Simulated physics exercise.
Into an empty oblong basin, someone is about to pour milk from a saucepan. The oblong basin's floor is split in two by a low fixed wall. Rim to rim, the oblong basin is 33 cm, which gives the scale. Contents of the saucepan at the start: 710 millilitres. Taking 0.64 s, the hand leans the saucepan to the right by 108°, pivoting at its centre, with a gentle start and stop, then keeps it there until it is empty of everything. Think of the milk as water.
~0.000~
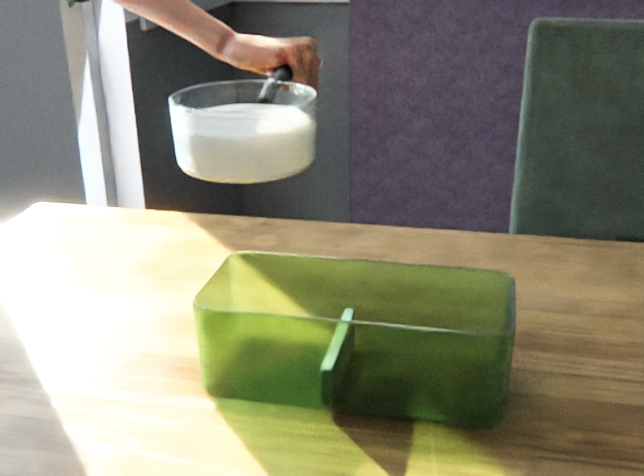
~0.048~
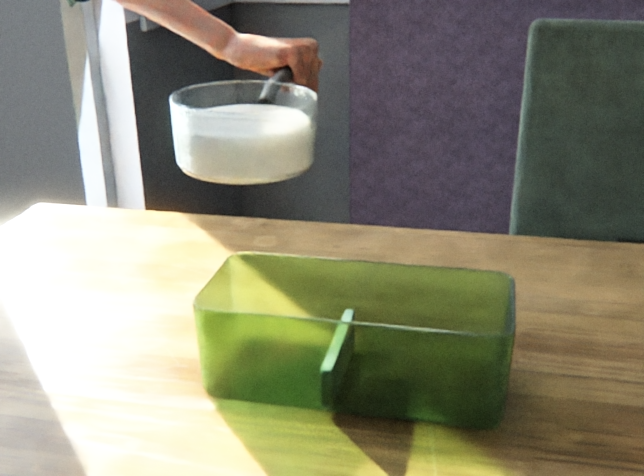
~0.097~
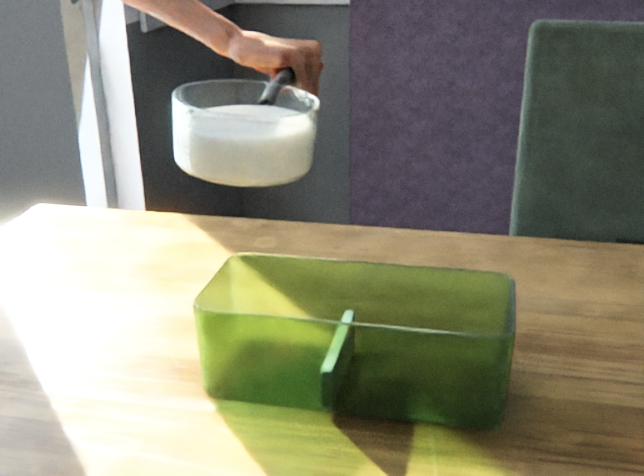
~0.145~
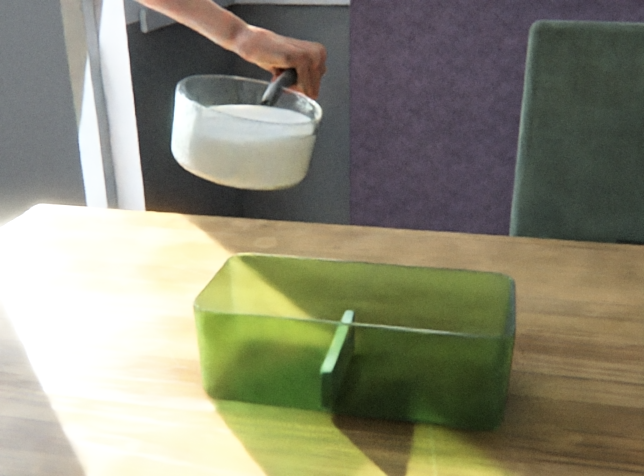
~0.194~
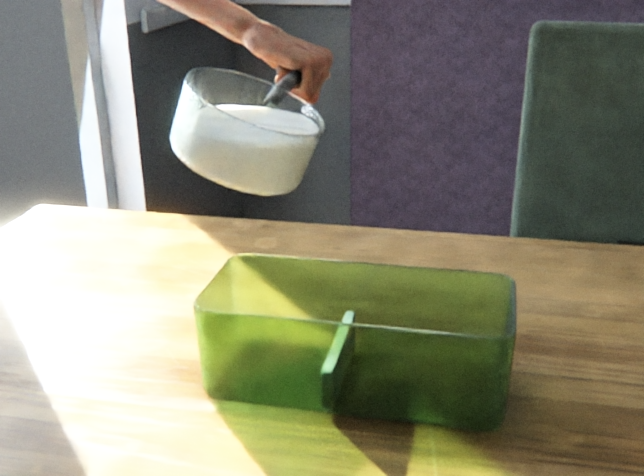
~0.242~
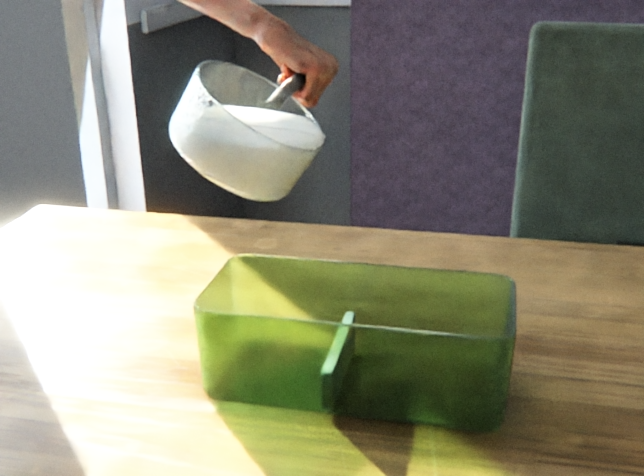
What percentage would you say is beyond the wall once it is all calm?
I would put it at about 66 per cent.
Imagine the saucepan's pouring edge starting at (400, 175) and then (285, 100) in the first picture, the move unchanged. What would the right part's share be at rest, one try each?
Result: 95 per cent, then 40 per cent.
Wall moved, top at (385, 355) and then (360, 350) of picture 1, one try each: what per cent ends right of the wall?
I'd put it at about 20 per cent for the first and about 50 per cent for the second.
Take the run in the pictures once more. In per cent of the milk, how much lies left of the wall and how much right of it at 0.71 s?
18 on the left and 68 on the right, roughly.
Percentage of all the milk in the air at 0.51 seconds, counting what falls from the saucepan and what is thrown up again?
Some 54 per cent, I reckon.
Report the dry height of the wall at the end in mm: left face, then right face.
Near 36 mm for the left and near 28 mm for the right.
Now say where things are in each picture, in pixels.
It leans 0°; its right rim is at (313, 100); the milk meets the walls at (183, 116) and (312, 122); the oblong basin's rim runs from (212, 278) to (514, 304); the wall's top is at (339, 338), in the first frame.
It leans 2°; its right rim is at (314, 102); the milk meets the walls at (183, 116) and (313, 123), in the second frame.
It leans 6°; its right rim is at (317, 109); the milk meets the walls at (184, 116) and (314, 125), in the third frame.
It leans 13°; its right rim is at (319, 119); the milk meets the walls at (184, 116) and (316, 127), in the fourth frame.
It leans 23°; its right rim is at (321, 132); the milk meets the walls at (182, 115) and (319, 130), in the fifth frame.
It leans 34°; its right rim is at (321, 148); the milk meets the walls at (182, 113) and (317, 134); 1 per cent is over the edge, in the sixth frame.
Then, 0.51 s in, the tilt is 98° and 24 per cent is still to pour, 0 is left of the wall and 21 right of it.
Then, 0.71 s in, the tilt is 108° and 5 per cent is still to pour, 18 is left of the wall and 68 right of it.
Then, 0.92 s in, the tilt is 108° and 0 per cent is still to pour, 30 is left of the wall and 66 right of it.
Then, 1.14 s in, the tilt is 108° and 0 per cent is still to pour, 31 is left of the wall and 66 right of it.
Finally, 31 per cent lies left of the wall, 66 right of it and 3 outside.
